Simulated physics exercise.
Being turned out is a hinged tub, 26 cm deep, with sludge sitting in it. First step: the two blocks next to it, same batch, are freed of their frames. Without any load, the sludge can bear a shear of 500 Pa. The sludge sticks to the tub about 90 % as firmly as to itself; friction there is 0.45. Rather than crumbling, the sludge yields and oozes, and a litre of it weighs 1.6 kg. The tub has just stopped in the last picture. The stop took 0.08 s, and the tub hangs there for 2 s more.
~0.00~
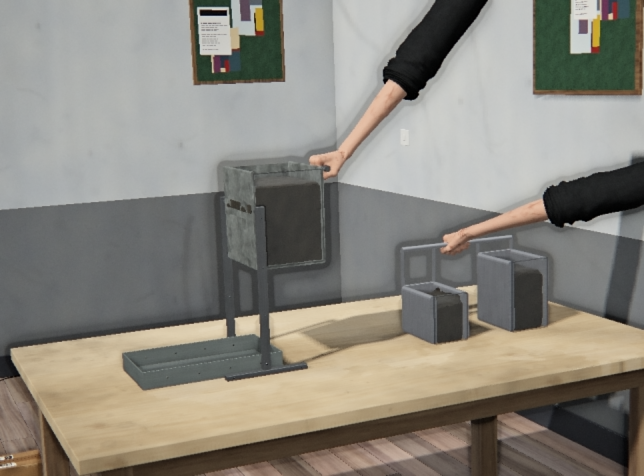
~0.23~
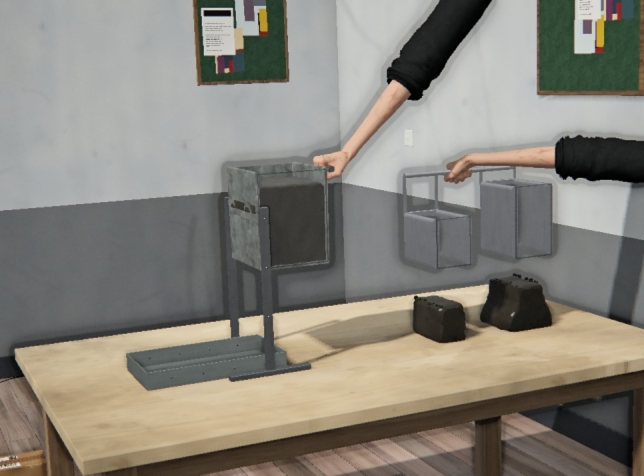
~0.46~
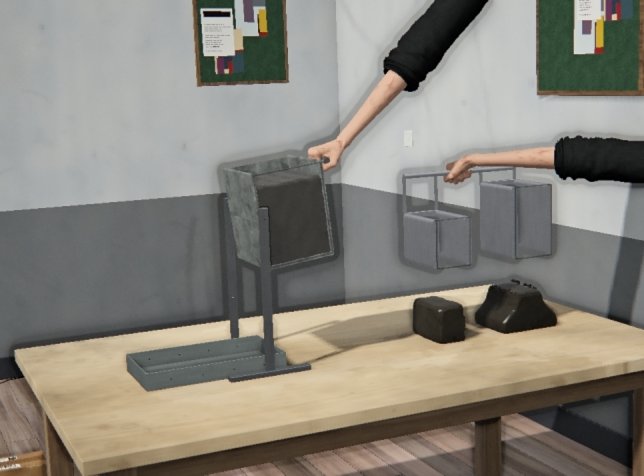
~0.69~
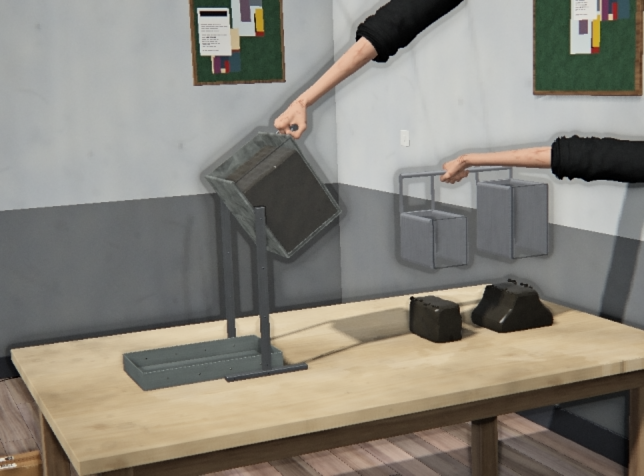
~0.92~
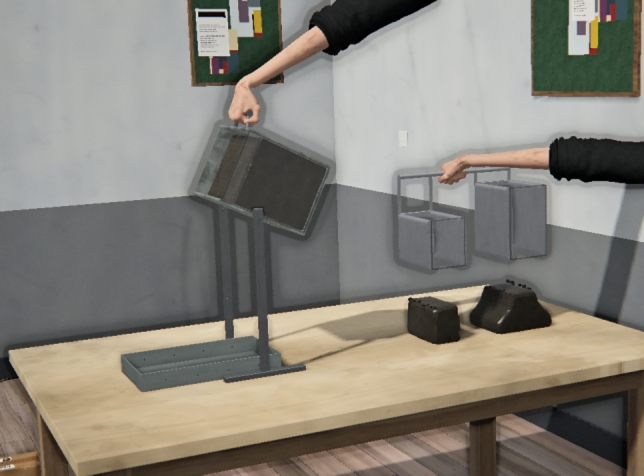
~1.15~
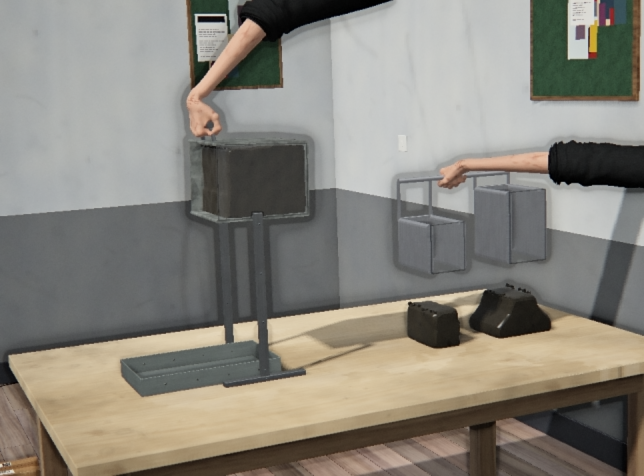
On a wooden table, a hand lifted two open boxes off dark lumps, the taller one sagging, while another hand turned a hinged tub of dark sludge leftward onto its side.
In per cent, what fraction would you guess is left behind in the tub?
My guess is 67 per cent.
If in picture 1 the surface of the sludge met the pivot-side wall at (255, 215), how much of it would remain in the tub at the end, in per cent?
It would be near 100 %.
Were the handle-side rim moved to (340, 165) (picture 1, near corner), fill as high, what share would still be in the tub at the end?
In that case close to 45 %.
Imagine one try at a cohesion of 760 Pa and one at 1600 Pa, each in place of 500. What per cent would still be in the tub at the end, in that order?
Result: 100 % for the first case, 100 % for the second.
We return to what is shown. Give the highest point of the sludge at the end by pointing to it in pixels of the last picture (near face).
Around (271, 167).
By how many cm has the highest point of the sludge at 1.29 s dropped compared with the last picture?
Roughly 1 cm.
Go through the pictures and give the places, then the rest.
The first picture shows handle-side rim at (320, 168), tilt 0 degrees; crest of the sludge at (308, 183); block heights 12 cm, 19 cm (left to right).
The second picture shows handle-side rim at (324, 169), tilt 0 degrees; crest of the sludge at (311, 183); block heights 12 cm, 14 cm (left to right).
The third picture shows handle-side rim at (319, 162), tilt 7 degrees; crest of the sludge at (314, 177); block heights 12 cm, 13 cm (left to right).
The fourth picture shows handle-side rim at (289, 138), tilt 34 degrees; crest of the sludge at (292, 153); block heights 12 cm, 13 cm (left to right).
The fifth picture shows handle-side rim at (248, 131), tilt 64 degrees; crest of the sludge at (260, 141); block heights 12 cm, 13 cm (left to right).
The sixth picture shows handle-side rim at (216, 146), tilt 88 degrees; crest of the sludge at (229, 150); block heights 12 cm, 13 cm (left to right).
After 1.29 s, the tub is at 88 degrees and holds 100 %.
After 1.46 s, the tub is at 88 degrees and holds 87 %.
After 1.63 s, the tub is at 88 degrees and holds 73 %.
After 1.80 s, the tub is at 88 degrees and holds 68 %.
After 3.15 s, the tub is at 88 degrees and holds 67 %.
